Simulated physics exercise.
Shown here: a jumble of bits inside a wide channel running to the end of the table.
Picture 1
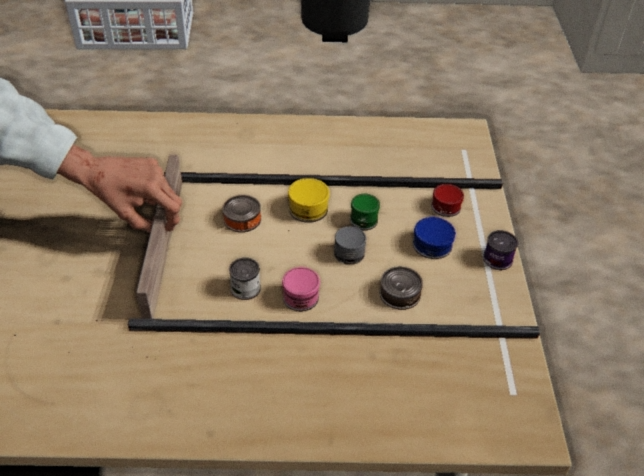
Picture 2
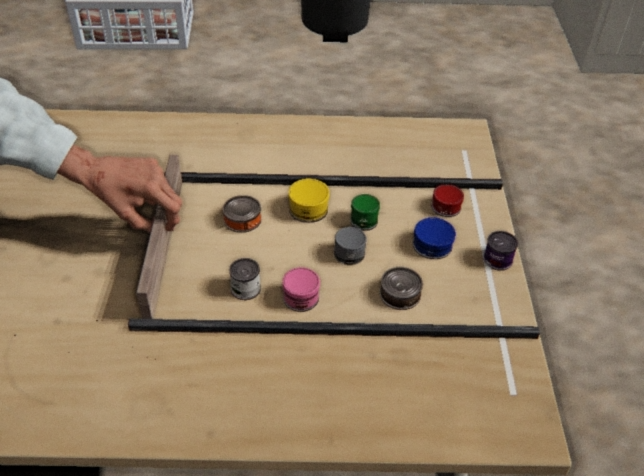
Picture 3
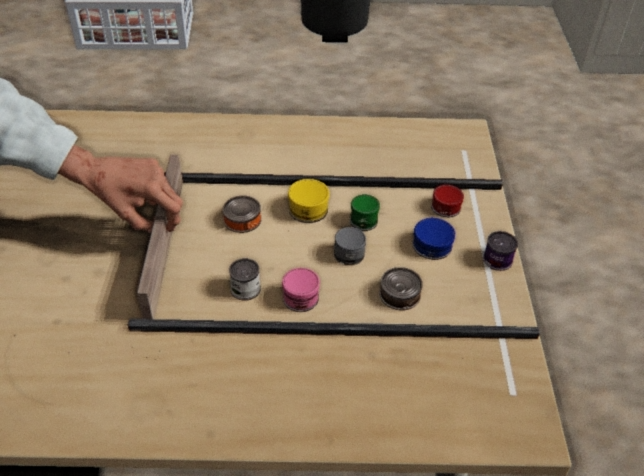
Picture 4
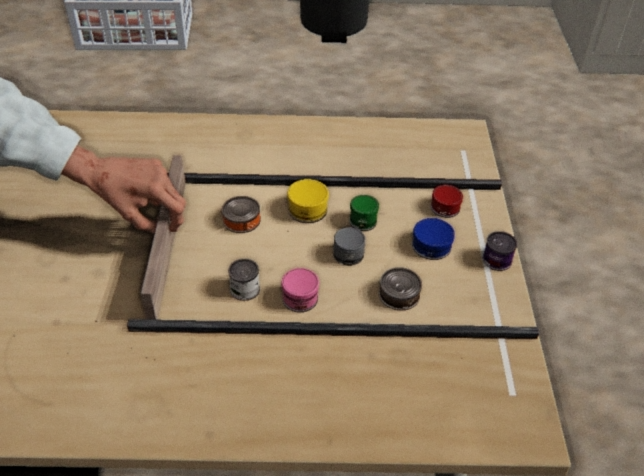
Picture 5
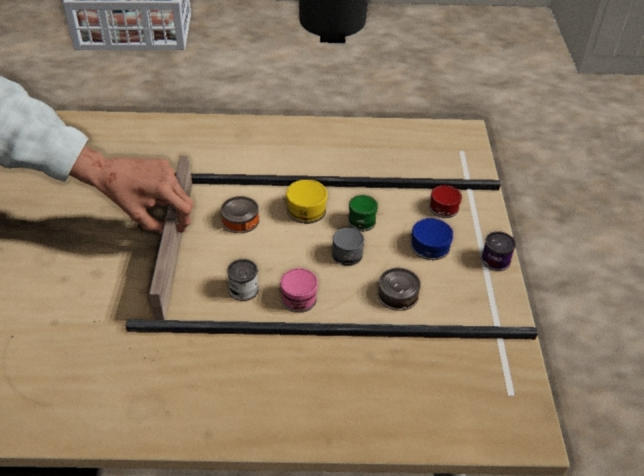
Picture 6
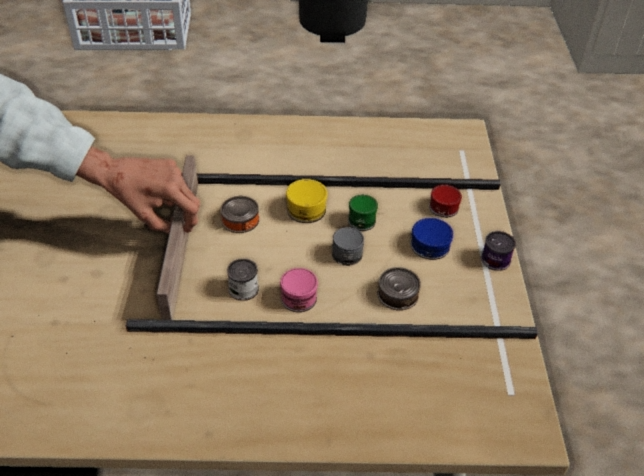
A hand slides a board slightly right between two dark rails toward scattered, motionless colourful tins.
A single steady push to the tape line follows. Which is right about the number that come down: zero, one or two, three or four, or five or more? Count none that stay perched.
Drops: At least five.
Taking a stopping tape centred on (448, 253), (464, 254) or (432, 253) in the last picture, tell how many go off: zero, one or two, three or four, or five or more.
Place by place: One or two, then one or two, then not one.
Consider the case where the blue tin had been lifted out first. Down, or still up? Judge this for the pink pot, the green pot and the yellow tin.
Pink pot still up, green pot down, yellow tin still up.
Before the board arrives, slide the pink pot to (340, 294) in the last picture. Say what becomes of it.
Placed like that, the pink pot keeps its spot.
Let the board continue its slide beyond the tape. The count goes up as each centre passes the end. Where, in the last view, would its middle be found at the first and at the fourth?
In pixels, around (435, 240) followed by around (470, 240).
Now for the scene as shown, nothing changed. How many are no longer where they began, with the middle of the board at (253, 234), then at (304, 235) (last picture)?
3, then 4.
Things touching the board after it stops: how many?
It's 5.
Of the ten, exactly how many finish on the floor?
The answer is exactly 5.
Early on, none off yet; purple tin at rest near (498, 251); red pot at rest near (445, 201); blue tin at rest near (432, 239).
A while later, none off yet; purple tin travelled a little near (514, 253); red pot travelled about its own width near (476, 194); blue tin travelled about its own width near (479, 244).
Finally, the number that fall off is five or more; lost, green pot, brown pot, blue tin, red pot and purple tin.
